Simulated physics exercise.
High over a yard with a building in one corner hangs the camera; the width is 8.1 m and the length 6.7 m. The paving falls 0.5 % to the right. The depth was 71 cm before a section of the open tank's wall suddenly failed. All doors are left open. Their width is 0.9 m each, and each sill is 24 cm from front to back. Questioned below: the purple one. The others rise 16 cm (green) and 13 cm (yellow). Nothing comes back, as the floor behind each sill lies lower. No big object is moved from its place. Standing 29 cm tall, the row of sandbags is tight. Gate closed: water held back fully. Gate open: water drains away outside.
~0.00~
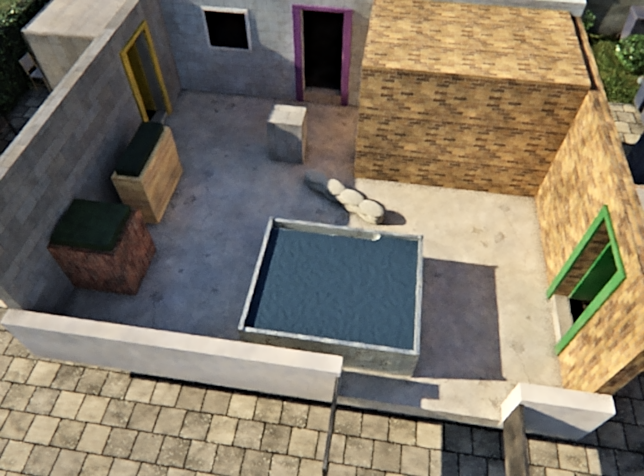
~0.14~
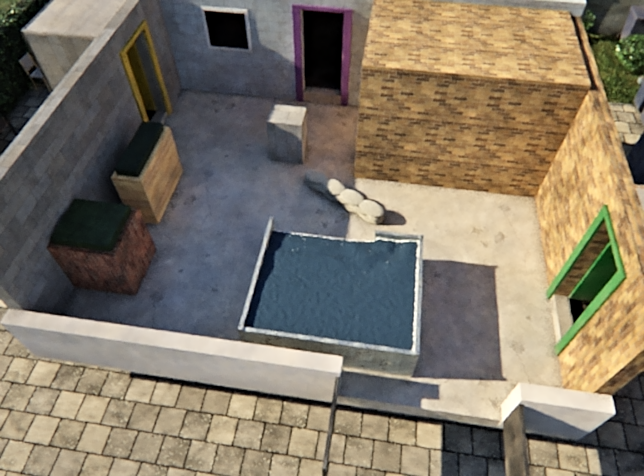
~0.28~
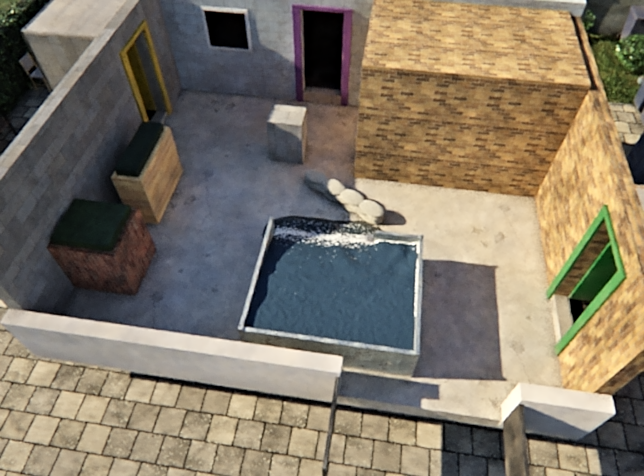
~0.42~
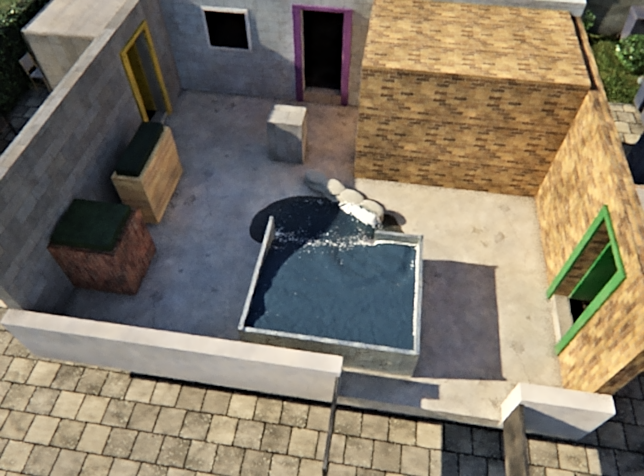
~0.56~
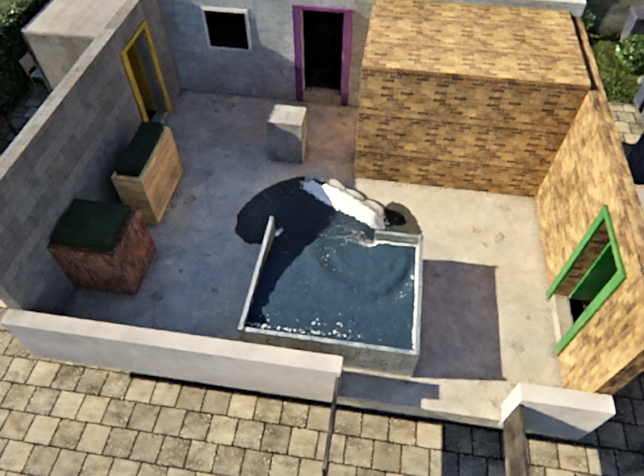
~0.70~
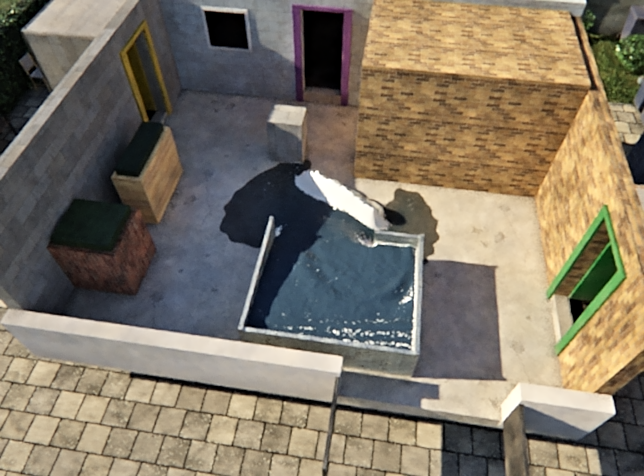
The video shows a walled yard seen from above, where water bursts from the far side of an open tank, foams around pale stones and spreads in a dark sheet across the paving, while the tank's surface ripples.
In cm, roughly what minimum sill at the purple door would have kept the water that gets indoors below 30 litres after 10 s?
It would have to be roughly 11.5 cm high.
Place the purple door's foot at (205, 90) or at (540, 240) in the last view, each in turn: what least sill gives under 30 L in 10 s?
Minimums: About 22 cm and 10.0 cm.
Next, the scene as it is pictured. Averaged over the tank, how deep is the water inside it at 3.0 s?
I'd put it at some 25 centimetres on average.
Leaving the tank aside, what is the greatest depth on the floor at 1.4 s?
51 cm.
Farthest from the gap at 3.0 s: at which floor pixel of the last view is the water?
At about (183, 89).
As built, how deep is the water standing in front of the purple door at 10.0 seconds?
12.5 cm.
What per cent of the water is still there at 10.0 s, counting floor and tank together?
I'd estimate some 92 in a hundred.
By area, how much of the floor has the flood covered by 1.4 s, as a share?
I'd say near 30 percent.
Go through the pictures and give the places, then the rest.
The open tank at (337, 282) is whole and still, 71 cm deep; the purple door at (322, 65) is dry, in the first picture.
Water pours out on the far side and has run 0.3 m, to a hidden place; about 10 cm deep outside, 71 cm at the back, in the second picture.
The front is at (359, 224), 0.8 m from the gap on the far side; 1.4 m2 of floor is wet, 71 cm left at the back, in the third picture.
The gap is on the far side, the front 1.3 m out at (311, 199); the back of the open tank holds 71 cm, in the fourth picture.
The front is at (300, 180), 1.8 m from the gap on the far side; 3.9 m2 of floor is wet, 65 cm left at the back, in the fifth picture.
Water pours out on the far side and has run 2.3 m, to (304, 164); about 7 cm deep outside, 60 cm at the back; the purple door at (322, 65), 4.4 m from the gap, is still 2.1 m from the nearest water, in the sixth picture.
After 1.4 s water covers 30 % of the floor, deepest (51 cm) near (343, 210); it has not reached the purple door.
After 3.0 s water covers 60 % of the floor, deepest (34 cm) near (180, 94); 11 cm at the purple door, 0 litres in over its 24 cm sill.
After 10.0 s water covers 95 % of the floor, deepest (14 cm) near (535, 255); 12 cm at the purple door, 0 litres in over its 24 cm sill.
At the purple door as built, the water arrived by 2.2 s and peaked near 16 cm at 5.2 s.
With a sill of 10.5 cm, 43 litres would have come in within the 10 s; with 14 cm, 11 litres. So under 30 litres takes about 11.5 cm.
